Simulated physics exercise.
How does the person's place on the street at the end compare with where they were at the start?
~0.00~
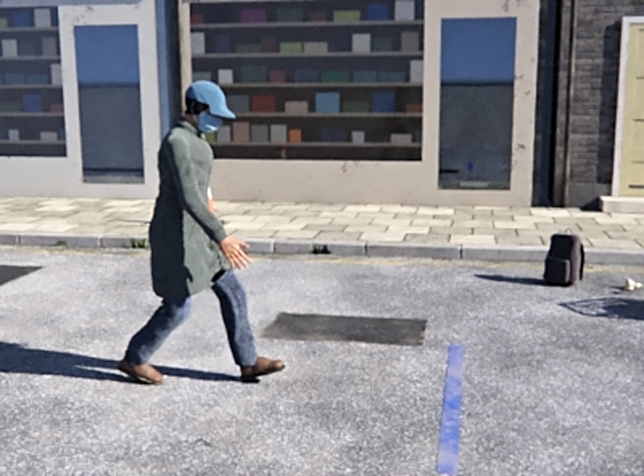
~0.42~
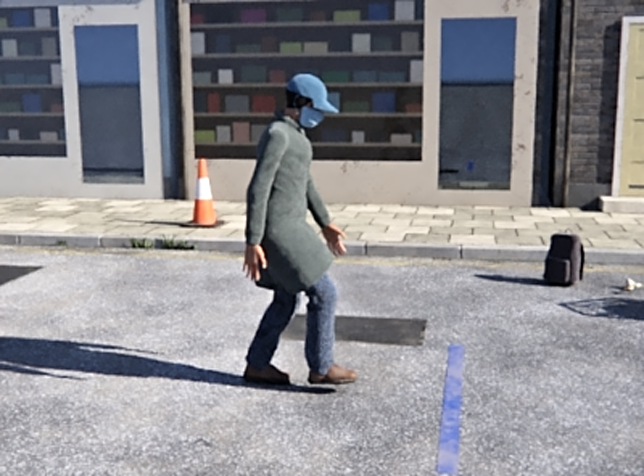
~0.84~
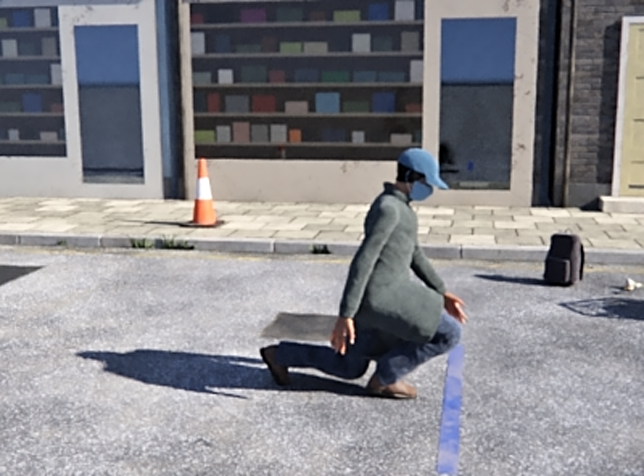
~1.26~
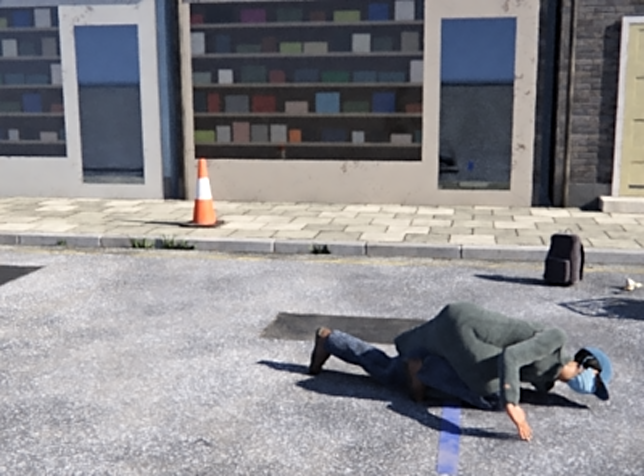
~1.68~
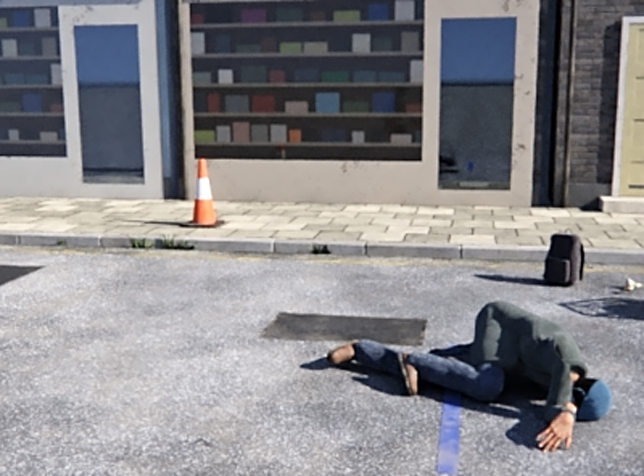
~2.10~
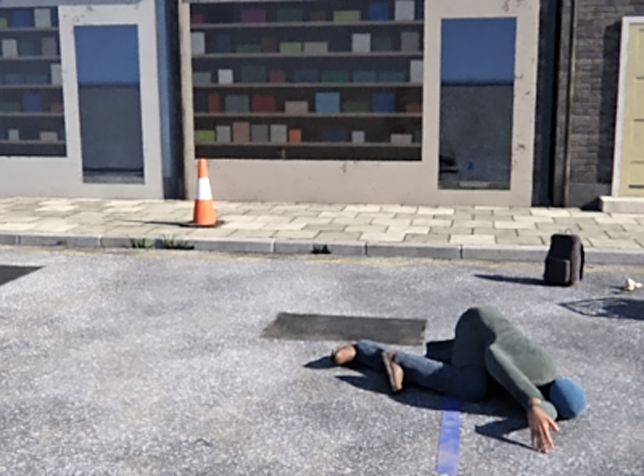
At the start the person was walking on the left side of the street, well short of the blue tape. By the end they were down on the ground farther right and nearer the viewer, lying across the tape.
